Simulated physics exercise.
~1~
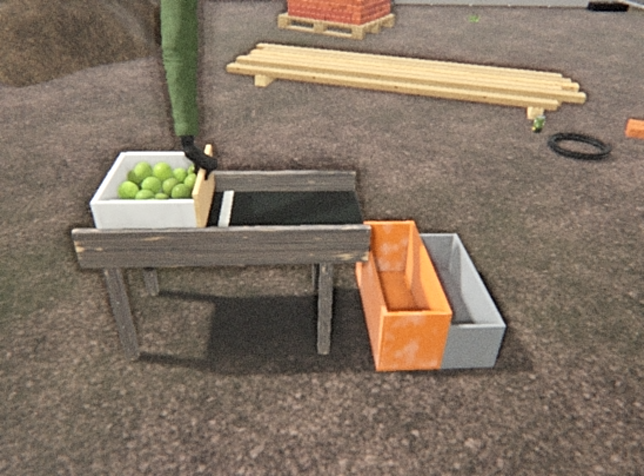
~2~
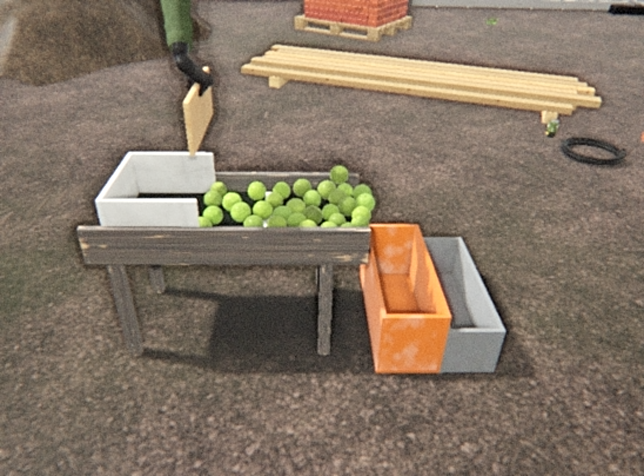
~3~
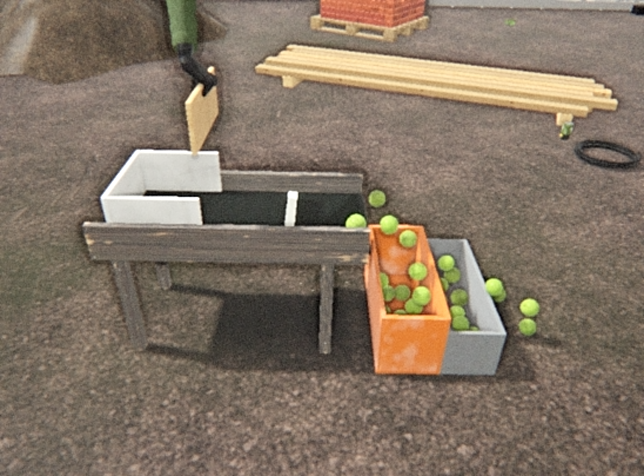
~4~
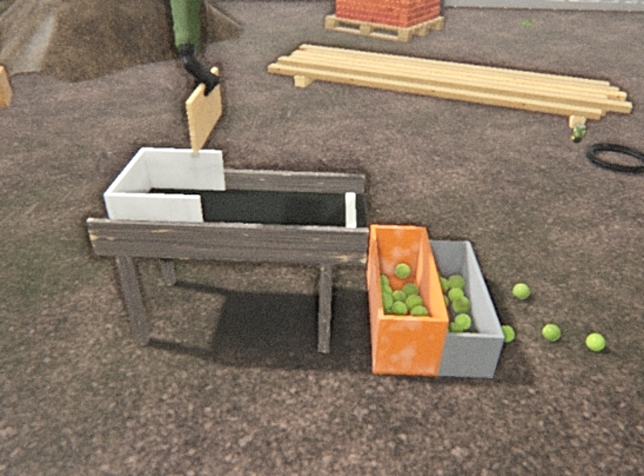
Green apples riding a belt from a white pen as its gate lifts, dropping into orange and grey bins, some landing beyond.
